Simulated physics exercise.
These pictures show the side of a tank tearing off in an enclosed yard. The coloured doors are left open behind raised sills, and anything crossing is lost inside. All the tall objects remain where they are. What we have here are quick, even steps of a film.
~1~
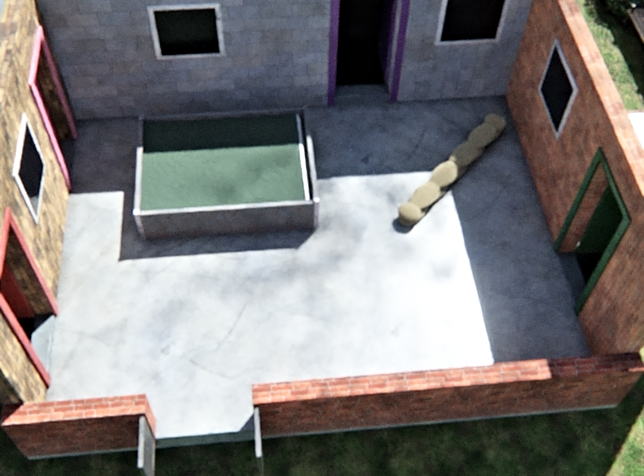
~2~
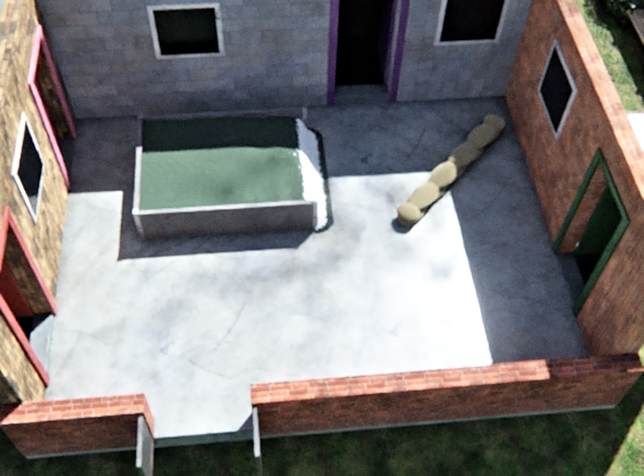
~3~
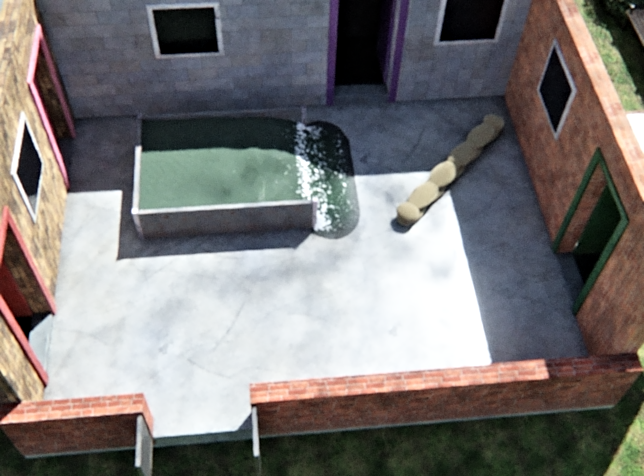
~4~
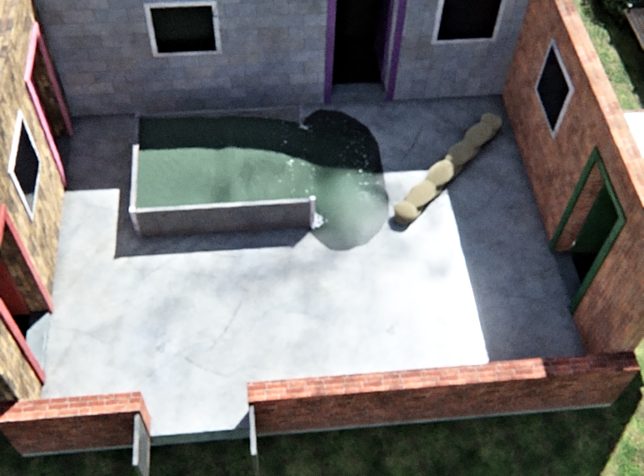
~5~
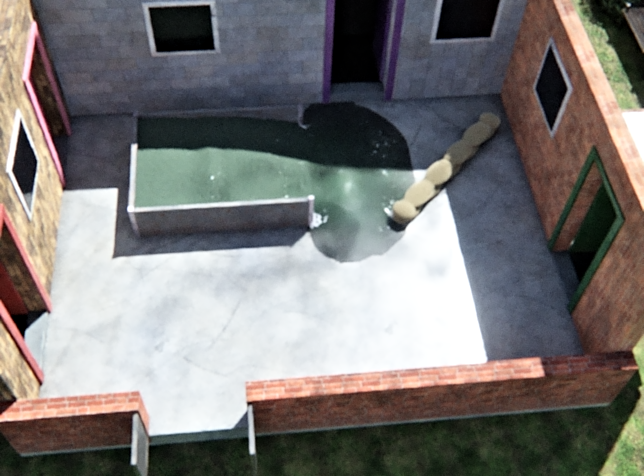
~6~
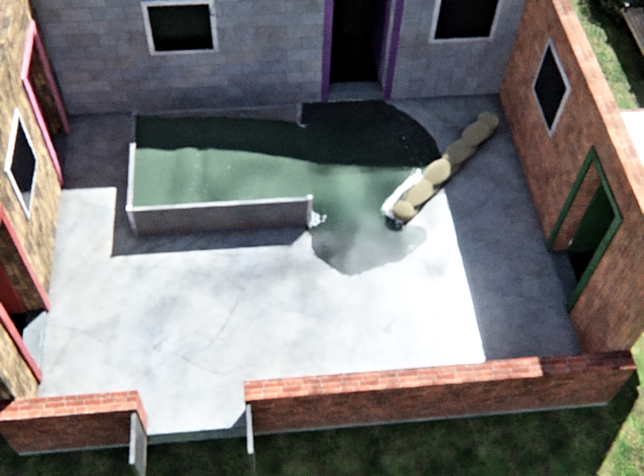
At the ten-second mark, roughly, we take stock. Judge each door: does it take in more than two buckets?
My call: The red door keeps it to two or fewer, the purple door keeps it to two or fewer, the green door takes in more, the pink door takes in more.
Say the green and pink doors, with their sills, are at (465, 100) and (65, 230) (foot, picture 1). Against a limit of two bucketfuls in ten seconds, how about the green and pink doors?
Short version: The green one tops the limit and the pink one stays within the limit.
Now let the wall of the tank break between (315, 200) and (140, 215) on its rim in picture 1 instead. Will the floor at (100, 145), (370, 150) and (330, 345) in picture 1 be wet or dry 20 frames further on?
One by one: Unsoaked; unsoaked; waterlogged.
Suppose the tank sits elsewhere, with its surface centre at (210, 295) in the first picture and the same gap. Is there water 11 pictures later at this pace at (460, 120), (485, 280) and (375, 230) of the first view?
The first spot ends up left untouched, the second sodden and the third sodden.
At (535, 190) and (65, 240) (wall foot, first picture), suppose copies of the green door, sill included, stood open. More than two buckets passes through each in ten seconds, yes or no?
In that order: Takes less, keeps below it.
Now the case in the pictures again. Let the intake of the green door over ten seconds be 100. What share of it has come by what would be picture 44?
Near 40 %, I'd say.
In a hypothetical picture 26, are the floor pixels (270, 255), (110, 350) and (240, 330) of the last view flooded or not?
As listed, the points end up high and dry, high and dry and high and dry.
A moment on, water covers 25 % of the floor; the red door not reached, the purple door wet at the sill, nothing in, the green door not reached, the pink door not reached.
Next, water covers 35 % of the floor; the red door not reached, the purple door wet at the sill, nothing in, the green door wet at the sill, nothing in, the pink door not reached.
Then, water covers 45 % of the floor; the red door not reached, the purple door wet at the sill, nothing in, the green door under two buckets in, the pink door not reached.
Later, water covers 65 % of the floor; the red door not reached, the purple door under two buckets in, the green door over two buckets in, the pink door under two buckets in.
In the end, water covers 90 % of the floor; the red door wet at the sill, nothing in, the purple door under two buckets in, the green door over two buckets in, the pink door over two buckets in.
